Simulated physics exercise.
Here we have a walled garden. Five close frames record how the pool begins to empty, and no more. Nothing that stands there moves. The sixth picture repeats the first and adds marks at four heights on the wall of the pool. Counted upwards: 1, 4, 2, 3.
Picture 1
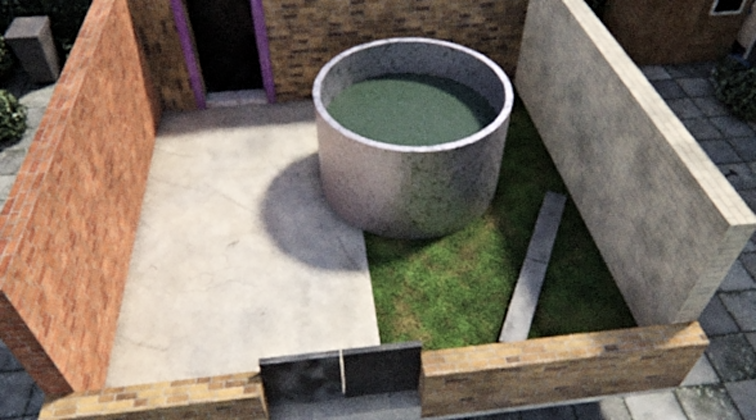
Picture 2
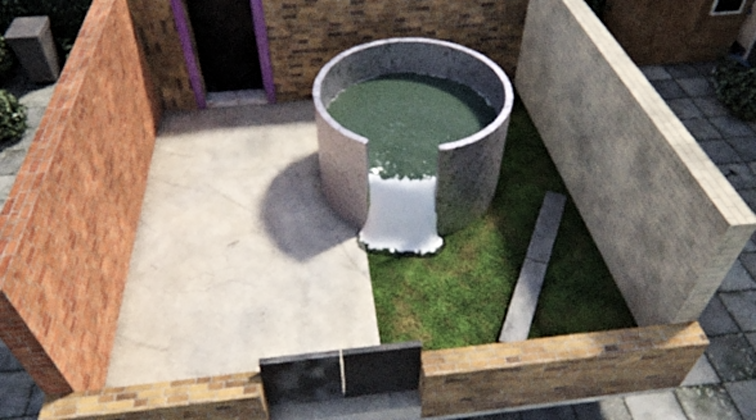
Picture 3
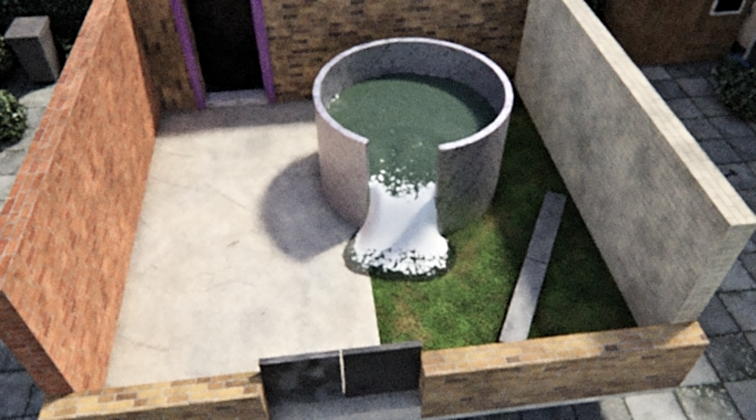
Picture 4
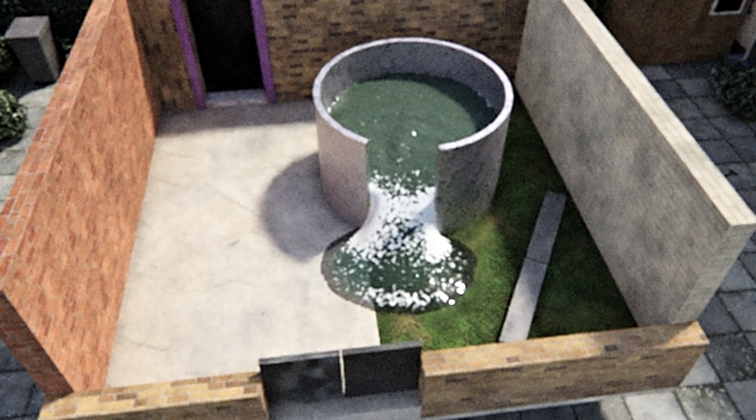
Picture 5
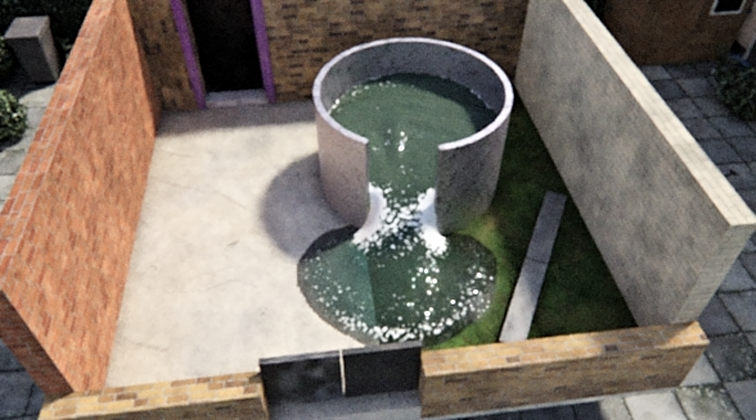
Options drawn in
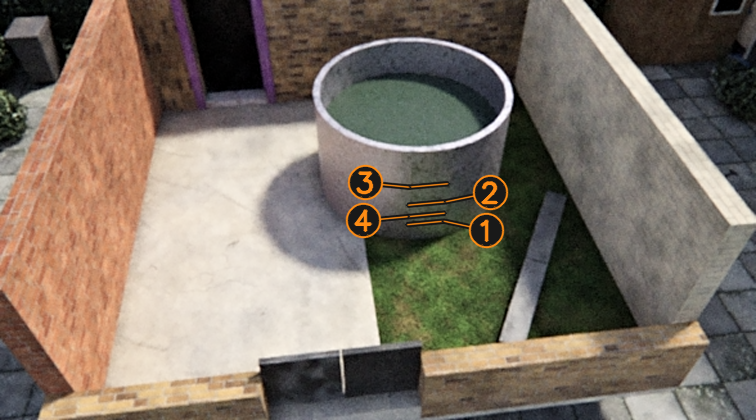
Water in a round stone pool burst out through a gap that opened in its front wall, poured down in a white, foamy rush, and spread in a widening dark puddle across the paving and grass.
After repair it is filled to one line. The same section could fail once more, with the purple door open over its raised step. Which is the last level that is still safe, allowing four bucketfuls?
Line 2.
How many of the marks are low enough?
Three of the four.
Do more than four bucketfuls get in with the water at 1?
No, that is safe.
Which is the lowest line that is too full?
Line 3.
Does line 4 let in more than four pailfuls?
No.
In orange, 1 at (425, 222); 2 at (427, 203); 3 at (428, 185); 4 at (426, 214); from the bottom up 1, 4, 2, 3.
With 1, nothing gets over.
With 2, a splash gets over, under a bucket.
With 3, about 12 bucketfuls get in.
With 4, nothing gets over.
